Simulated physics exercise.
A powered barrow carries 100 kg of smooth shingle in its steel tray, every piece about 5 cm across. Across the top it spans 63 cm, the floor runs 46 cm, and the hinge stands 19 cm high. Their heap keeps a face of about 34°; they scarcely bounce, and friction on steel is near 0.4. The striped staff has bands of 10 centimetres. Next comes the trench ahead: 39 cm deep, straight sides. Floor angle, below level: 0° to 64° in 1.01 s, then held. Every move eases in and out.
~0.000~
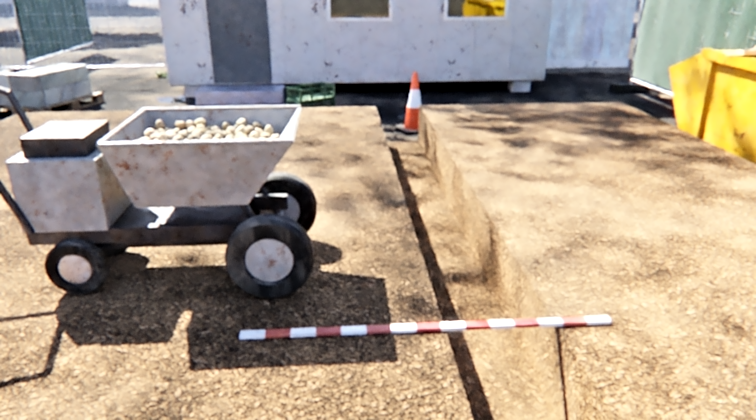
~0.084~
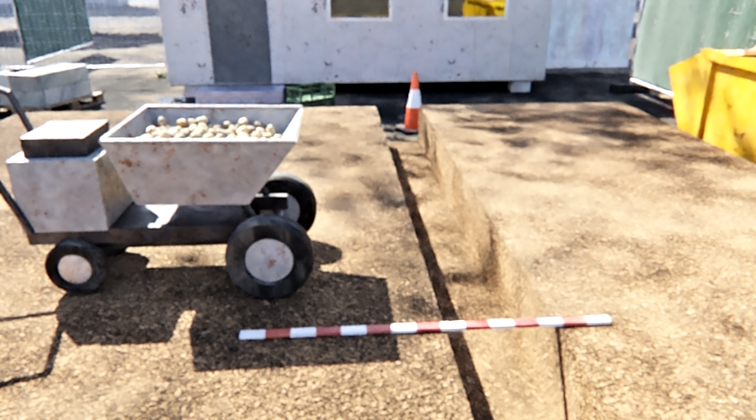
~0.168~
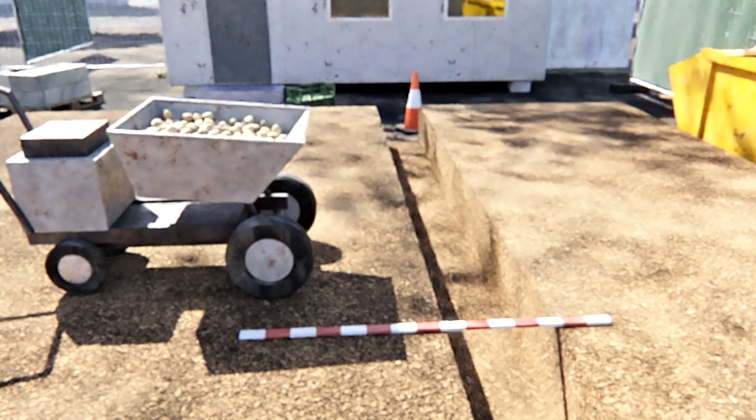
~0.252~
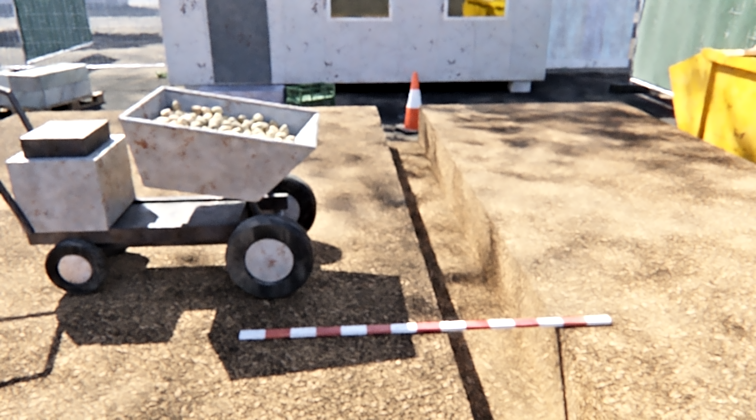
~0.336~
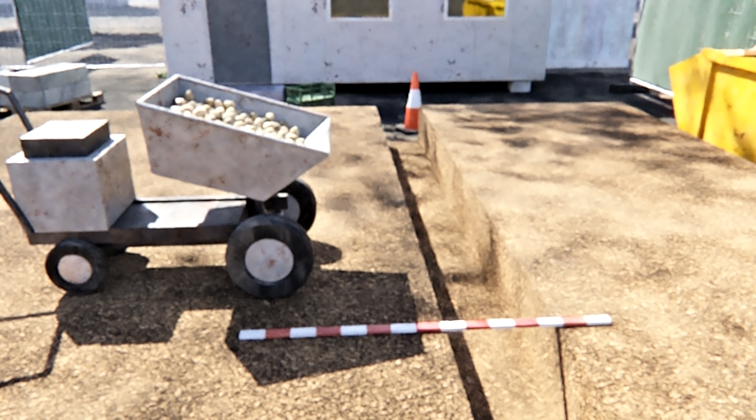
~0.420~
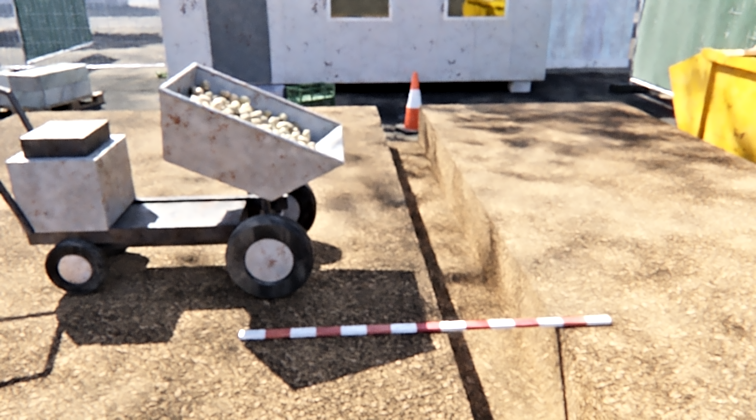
A small four-wheeled barrow stood beside a narrow trench with a tray full of pale stones, and the tray gradually tilted, its back end rising and its front lip dipping toward the right.
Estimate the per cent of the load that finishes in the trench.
Roughly 81 percent.
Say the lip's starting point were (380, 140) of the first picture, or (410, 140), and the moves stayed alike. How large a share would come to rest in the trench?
The first gives about 75 percent and the second about 50 percent.
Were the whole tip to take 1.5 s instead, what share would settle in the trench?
Probably about 80 in a hundred.
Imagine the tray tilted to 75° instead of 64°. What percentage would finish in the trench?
Some 90 in a hundred, I'd say.
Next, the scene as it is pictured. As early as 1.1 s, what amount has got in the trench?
Some 15 per cent of the load by that point.
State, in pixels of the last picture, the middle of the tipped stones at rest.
Somewhere around (459, 316) in the last picture.
After 0.8 s the floor is at 54°; 100 % in the tray; the foremost stones are at (366, 183).
After 1.1 s the floor is at 64°; 73 % in the tray, 14 % short of the trench, 13 % in the trench; the foremost stones are at (467, 298).
After 1.5 s the floor is at 64°; 36 % in the tray, 14 % short of the trench, 51 % in the trench; the foremost stones are at (503, 312).
After 3.4 s the floor is at 64°; 0 % in the tray, 19 % short of the trench, 81 % in the trench; the foremost stones are at (505, 315).
